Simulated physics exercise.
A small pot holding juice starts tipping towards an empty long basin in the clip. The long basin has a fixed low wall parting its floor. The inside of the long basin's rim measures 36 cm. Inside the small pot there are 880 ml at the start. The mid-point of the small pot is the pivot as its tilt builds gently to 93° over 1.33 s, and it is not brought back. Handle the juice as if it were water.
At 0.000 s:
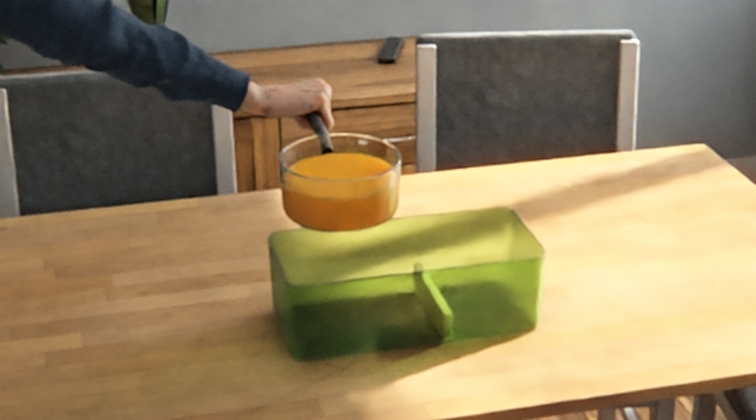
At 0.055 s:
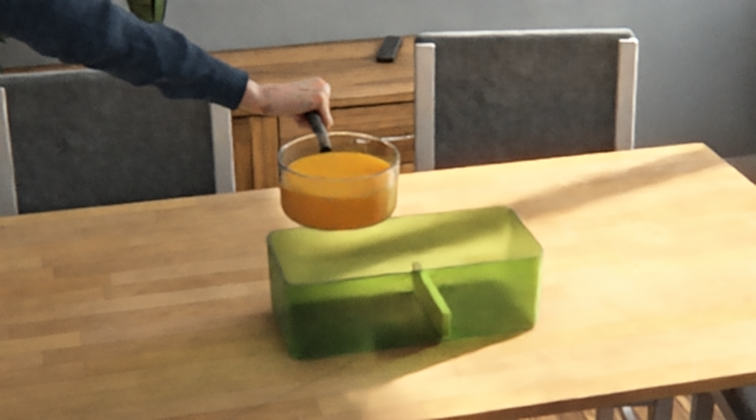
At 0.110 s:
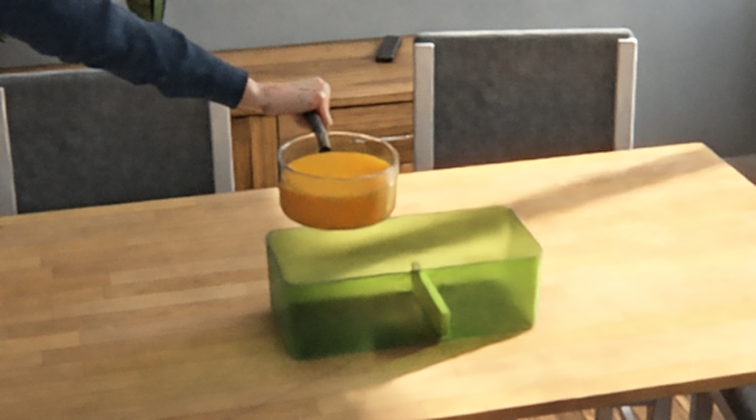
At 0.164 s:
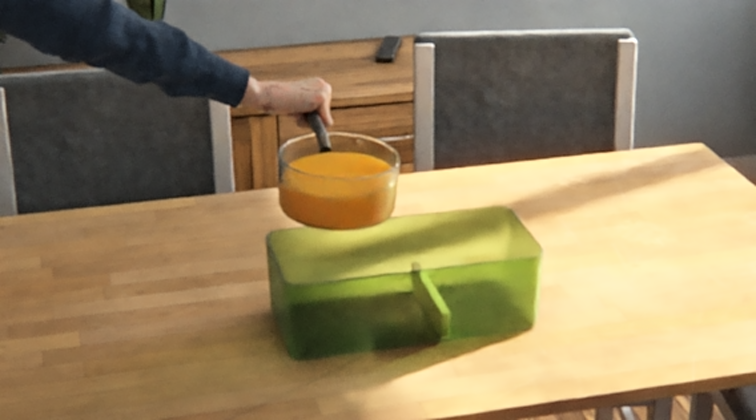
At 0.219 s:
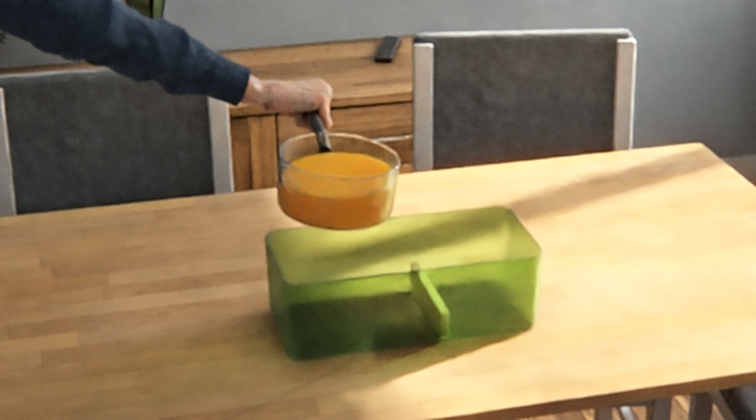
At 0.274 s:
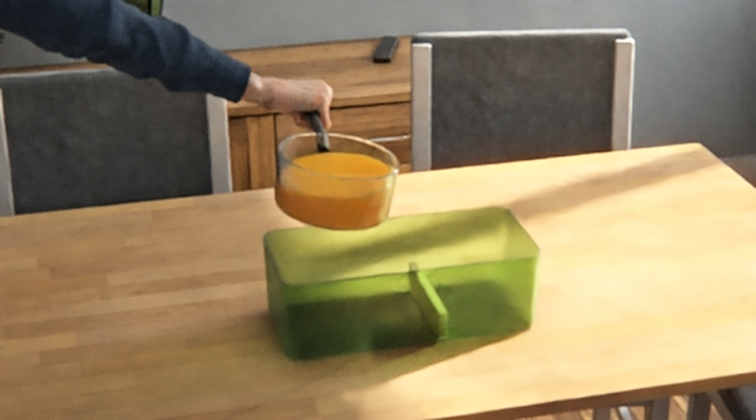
Glass pot of orange juice tilting slightly in a person's hand above an empty green long basin on a wooden table.
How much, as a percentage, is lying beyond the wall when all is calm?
Around 54 per cent lies beyond the wall.
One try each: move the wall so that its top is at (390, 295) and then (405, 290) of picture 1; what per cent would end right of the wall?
95 then 85 %.
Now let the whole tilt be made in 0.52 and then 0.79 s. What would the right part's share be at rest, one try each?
30 in a hundred, followed by 40 in a hundred.
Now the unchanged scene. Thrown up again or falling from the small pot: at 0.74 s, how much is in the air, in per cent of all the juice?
Share: Roughly 20 per cent.
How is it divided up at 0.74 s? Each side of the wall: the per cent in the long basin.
Left roughly 2 per cent, right roughly 4.
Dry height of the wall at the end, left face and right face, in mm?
Left 28 mm, right 18 mm.
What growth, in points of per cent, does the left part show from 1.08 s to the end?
Around 26 per cent.
Then, 0.74 s in, the tilt is 55° and 74 per cent is still to pour, 2 is left of the wall and 4 right of it.
Then, 1.08 s in, the tilt is 85° and 21 per cent is still to pour, 20 is left of the wall and 51 right of it.
Then, 1.44 s in, the tilt is 93° and 4 per cent is still to pour, 41 is left of the wall and 53 right of it.
Then, 1.83 s in, the tilt is 93° and 1 per cent is still to pour, 45 is left of the wall and 54 right of it.
Finally, 46 per cent lies left of the wall, 54 right of it and 0 outside.
